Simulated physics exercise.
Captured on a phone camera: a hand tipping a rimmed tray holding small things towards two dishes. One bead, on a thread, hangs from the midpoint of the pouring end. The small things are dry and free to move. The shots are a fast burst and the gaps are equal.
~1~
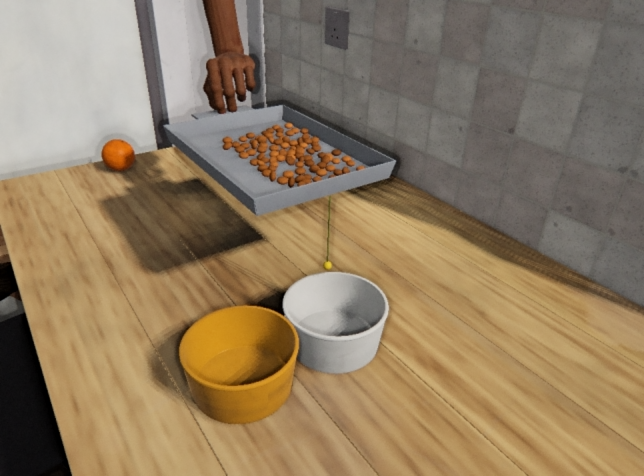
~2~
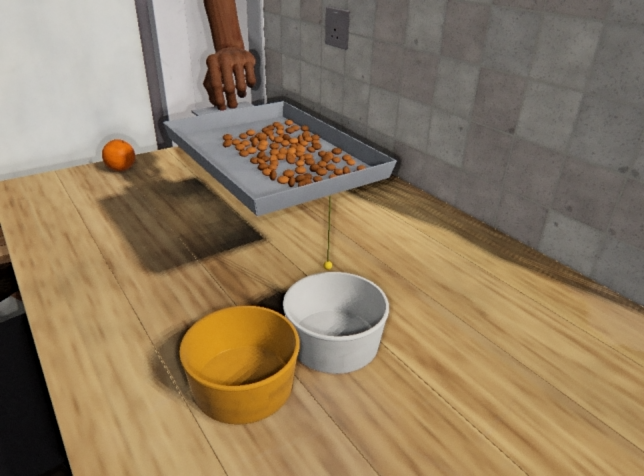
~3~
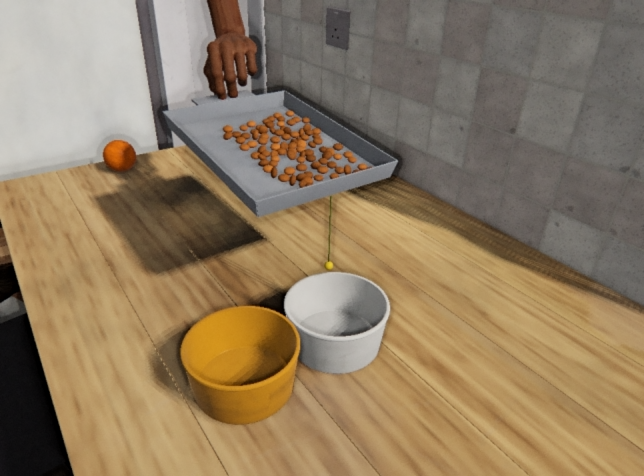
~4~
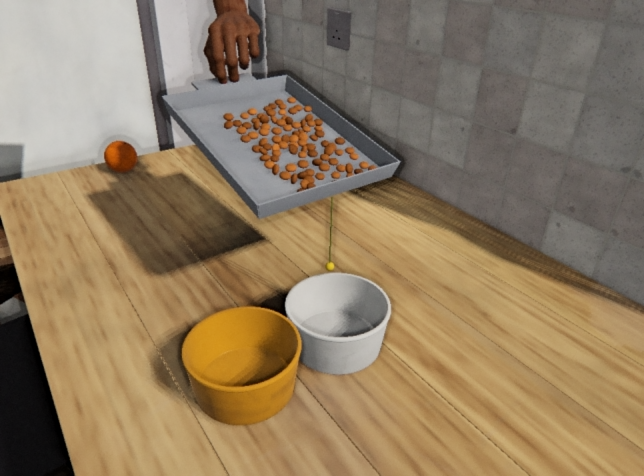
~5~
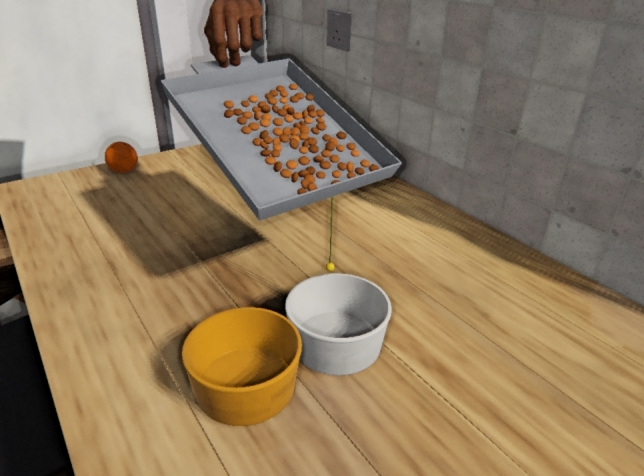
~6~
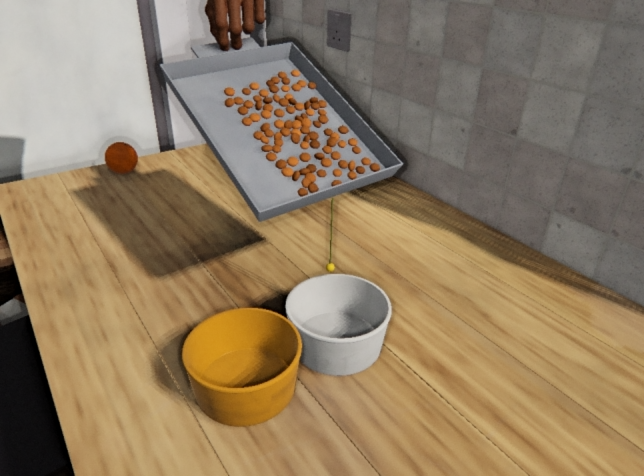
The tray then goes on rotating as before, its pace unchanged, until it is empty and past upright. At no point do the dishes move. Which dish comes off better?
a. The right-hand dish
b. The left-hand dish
a.
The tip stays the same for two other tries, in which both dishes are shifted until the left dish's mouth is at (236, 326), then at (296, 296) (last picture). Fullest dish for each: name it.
The dish to the right at the first, the dish to the left at the second.
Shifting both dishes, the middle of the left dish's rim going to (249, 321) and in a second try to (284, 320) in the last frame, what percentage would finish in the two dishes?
First try: Around 70 percent; second try: Around 90 percent.
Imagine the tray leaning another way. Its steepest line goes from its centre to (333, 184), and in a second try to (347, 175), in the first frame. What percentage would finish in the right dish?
Roughly 30 % in the first case and 0 % in the second.
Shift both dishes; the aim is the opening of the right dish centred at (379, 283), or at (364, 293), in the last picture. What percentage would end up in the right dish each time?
First some 40, then 50 per cent.
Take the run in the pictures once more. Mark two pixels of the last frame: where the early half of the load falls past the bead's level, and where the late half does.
(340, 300), then (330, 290).
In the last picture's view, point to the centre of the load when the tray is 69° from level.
In the last view, the load is centred close to (330, 182).
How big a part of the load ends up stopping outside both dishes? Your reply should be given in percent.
Something near 20 in every hundred.
Soon after the last picture, tray tipped steeply; all on the tray.
A little later, tray tipped past a quarter turn; about a third on the tray; a stray few in the left dish; about a third in the right dish; a small part outside both; about a quarter in the air.
Later still, tray tipped past a quarter turn; a small part in the left dish; about two thirds in the right dish; about a quarter outside both; a stray few in the air.
At rest, tray tipped past a quarter turn; a small part in the left dish; about two thirds in the right dish; about a quarter outside both; a stray few in the air.
